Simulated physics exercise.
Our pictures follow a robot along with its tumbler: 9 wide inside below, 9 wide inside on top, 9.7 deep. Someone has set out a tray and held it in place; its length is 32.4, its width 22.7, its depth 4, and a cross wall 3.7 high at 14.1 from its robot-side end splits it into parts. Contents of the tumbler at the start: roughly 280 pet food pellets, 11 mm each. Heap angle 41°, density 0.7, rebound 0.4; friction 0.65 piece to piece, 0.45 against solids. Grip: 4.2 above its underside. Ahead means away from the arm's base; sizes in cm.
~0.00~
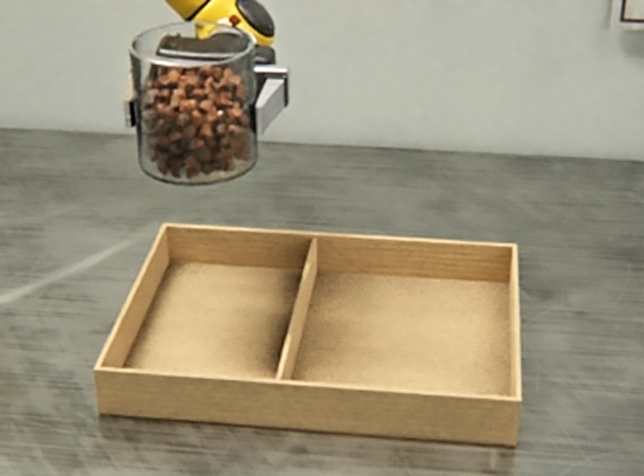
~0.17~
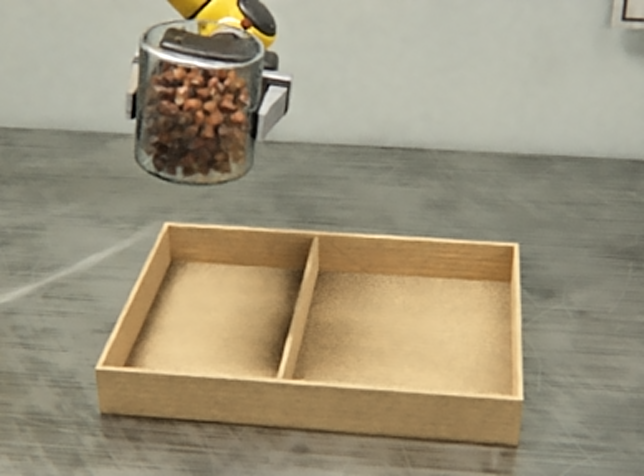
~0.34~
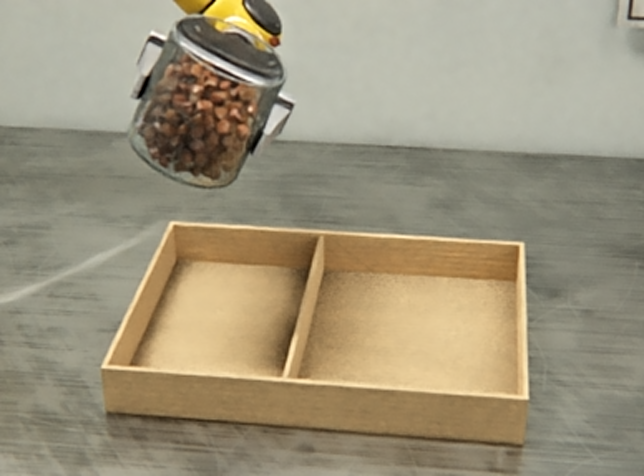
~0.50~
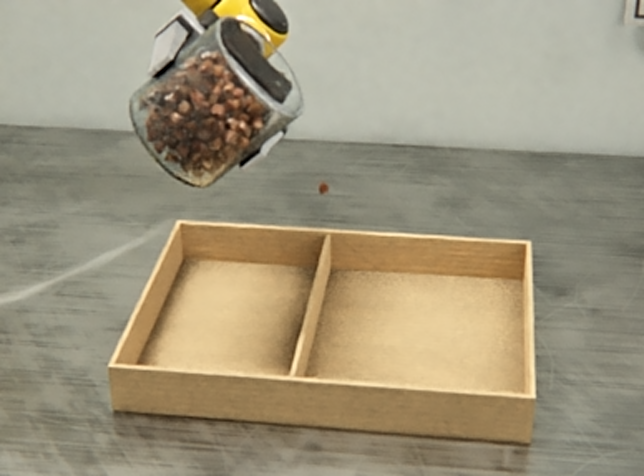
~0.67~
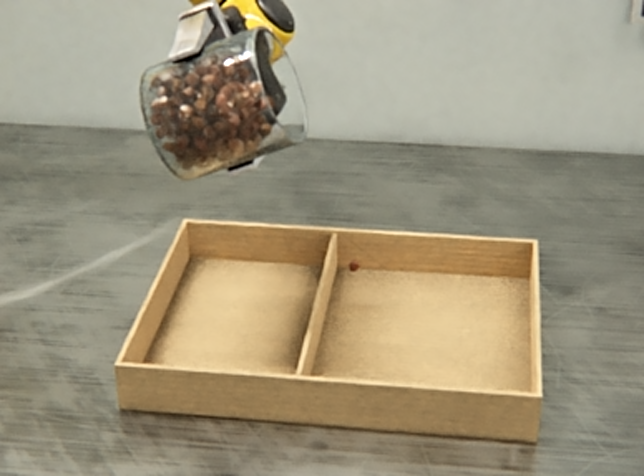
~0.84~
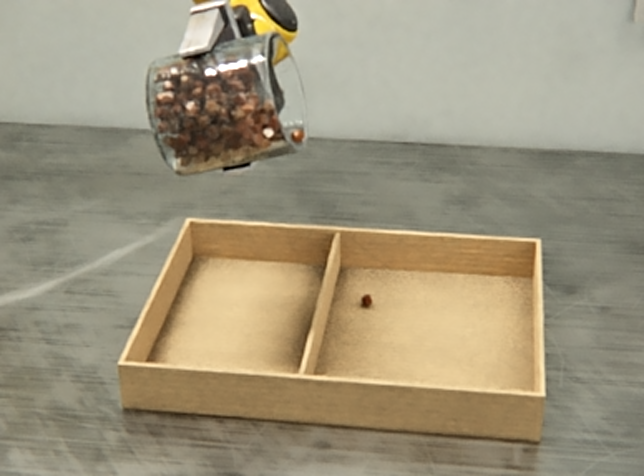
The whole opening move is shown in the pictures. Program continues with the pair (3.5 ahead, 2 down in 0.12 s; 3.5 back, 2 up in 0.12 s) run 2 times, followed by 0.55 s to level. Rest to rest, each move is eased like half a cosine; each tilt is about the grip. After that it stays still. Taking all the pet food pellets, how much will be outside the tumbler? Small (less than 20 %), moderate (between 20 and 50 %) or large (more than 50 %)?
Small.
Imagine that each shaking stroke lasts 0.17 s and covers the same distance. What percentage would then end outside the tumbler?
It would be near 0 per cent.
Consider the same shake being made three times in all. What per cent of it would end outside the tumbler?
10 per cent or so.
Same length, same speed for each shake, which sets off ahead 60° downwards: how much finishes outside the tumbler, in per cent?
0 %.
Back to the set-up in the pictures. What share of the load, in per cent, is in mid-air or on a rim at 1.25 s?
0 per cent.
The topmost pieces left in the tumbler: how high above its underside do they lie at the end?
Some 9.0 cm.
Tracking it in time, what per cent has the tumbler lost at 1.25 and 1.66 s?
Estimates in order: Close to 5, close to 10.
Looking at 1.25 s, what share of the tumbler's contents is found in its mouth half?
Roughly 40 %.
After 1.25 s, tilted 74° forward, highest piece 22 above the table; 262 in the tumbler, 14 in the far-side part, 1 in flight or on a rim.
After 1.66 s, tilted 23° forward, highest piece 26 above the table; 251 in the tumbler, 25 in the far-side part, 1 in the robot-side part.
After 2.07 s, level, highest piece 27 above the table; 251 in the tumbler, 25 in the far-side part, 1 in the robot-side part.
After 3.12 s, level, highest piece 26 above the table; 251 in the tumbler, 25 in the far-side part, 1 in the robot-side part.
At rest, 251 in the tumbler, 25 in the far-side part, 1 in the robot-side part. That is 9 % outside the tumbler.
